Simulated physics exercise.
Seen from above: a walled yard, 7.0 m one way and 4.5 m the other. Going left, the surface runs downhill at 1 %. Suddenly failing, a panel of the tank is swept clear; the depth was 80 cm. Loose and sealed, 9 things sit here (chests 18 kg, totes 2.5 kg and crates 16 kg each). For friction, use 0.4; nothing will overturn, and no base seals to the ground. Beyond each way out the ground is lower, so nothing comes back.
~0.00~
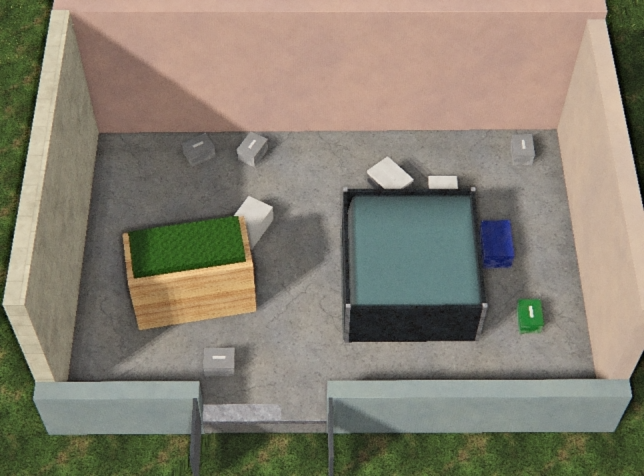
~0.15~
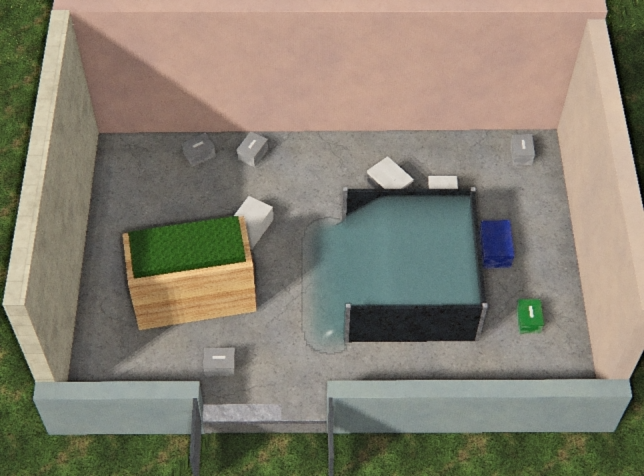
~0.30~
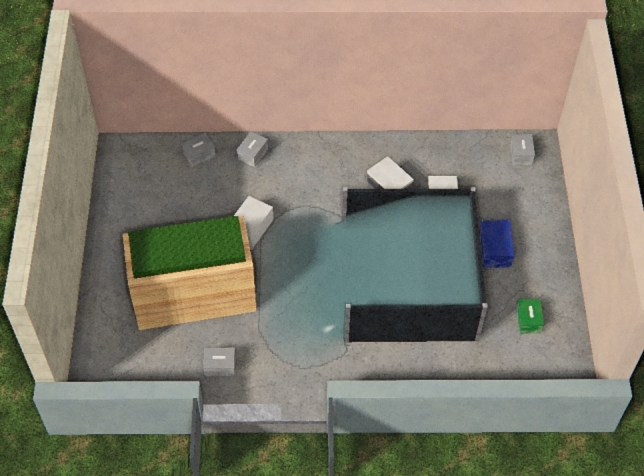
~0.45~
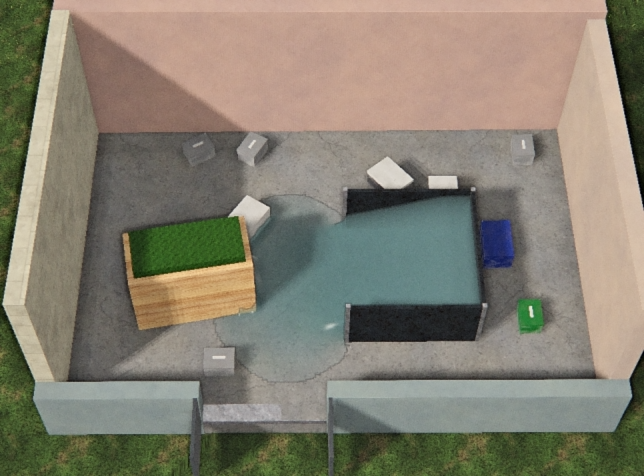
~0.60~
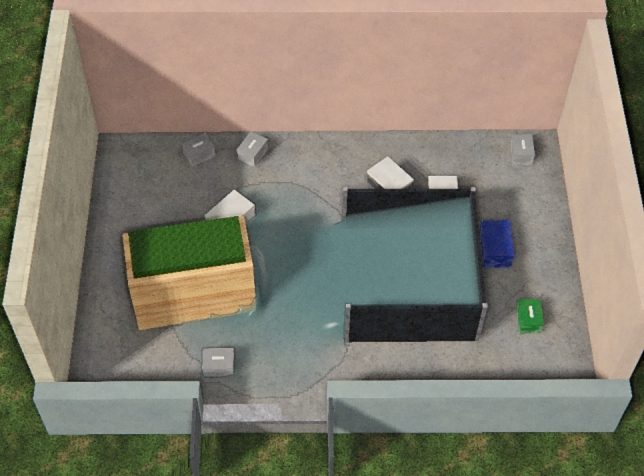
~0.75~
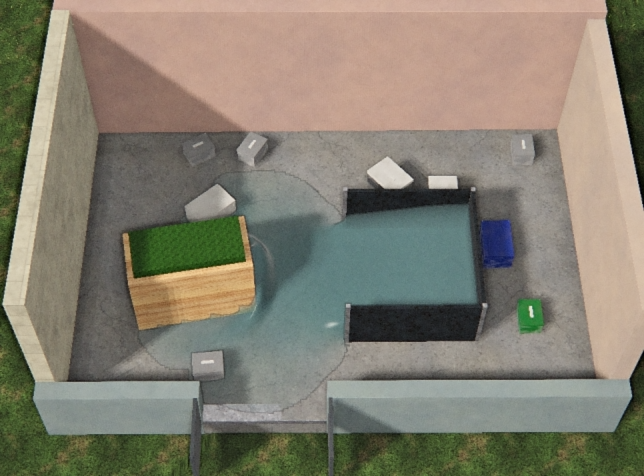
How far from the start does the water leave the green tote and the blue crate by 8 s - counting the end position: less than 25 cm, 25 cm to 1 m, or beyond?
Observation: Green tote scarcely moves, blue crate scarcely moves.
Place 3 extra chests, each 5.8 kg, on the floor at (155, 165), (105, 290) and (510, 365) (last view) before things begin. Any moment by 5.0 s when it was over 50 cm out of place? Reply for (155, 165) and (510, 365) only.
In the order asked: Clear of the mark; shy of the mark.
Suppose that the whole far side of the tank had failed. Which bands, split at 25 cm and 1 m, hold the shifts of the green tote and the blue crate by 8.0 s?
In that case the green tote gets carried off, the blue crate ends far away.
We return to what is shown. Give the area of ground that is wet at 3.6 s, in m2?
My estimate is roughly 20 m2.
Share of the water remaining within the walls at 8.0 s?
Around 76 % of the water.
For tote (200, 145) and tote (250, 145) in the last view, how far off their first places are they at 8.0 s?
The first ends 60 cm from its start, the second 350 cm.
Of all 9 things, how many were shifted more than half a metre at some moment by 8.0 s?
Answer: 6.
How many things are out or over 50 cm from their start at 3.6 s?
That would be 3.
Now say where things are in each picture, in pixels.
The first picture shows the green tote at (531, 312), on the bottom; the blue crate at (498, 238), on the bottom; 3.1 m2 under water; 0 of 9 have shifted.
The second picture shows the green tote at (531, 312) rests on the ground; the blue crate at (498, 238), on the bottom; water covers 4.3 m2; 0 of 9 have shifted.
The third picture shows the green tote at (531, 312), on the bottom; the blue crate at (498, 238) rests on the ground; 5.7 m2 under water; 0 of 9 have shifted.
The fourth picture shows the green tote at (531, 312) rests on the ground; the blue crate at (498, 238) rests on the ground; 7.0 m2 under water; 1 of 9 have shifted.
The fifth picture shows the green tote at (531, 312), on the bottom; the blue crate at (498, 238), on the bottom; 8.4 m2 under water; 1 of 9 have shifted.
The sixth picture shows the green tote at (531, 312), on the bottom; the blue crate at (498, 238) rests on the ground; 10.1 m2 under water; 2 of 9 have shifted.
After 1.6 s the green tote is near (531, 312), 0.0 m from its start, aground; the blue crate is near (498, 238), 0.0 m from its start, aground; 0 of 9 are out; 2 afloat.
After 3.6 s the green tote is near (531, 312), 0.0 m from its start, aground; the blue crate is near (498, 238), 0.0 m from its start, aground; 0 of 9 are out; 4 afloat.
After 5.6 s the green tote is near (531, 312), 0.0 m from its start, aground; the blue crate is near (498, 238), 0.0 m from its start, aground; 0 of 9 are out; 4 afloat.
After 8.0 s the green tote is near (531, 313), 0.0 m from its start, aground; the blue crate is near (498, 238), 0.0 m from its start, aground; 0 of 9 are out; 5 afloat.
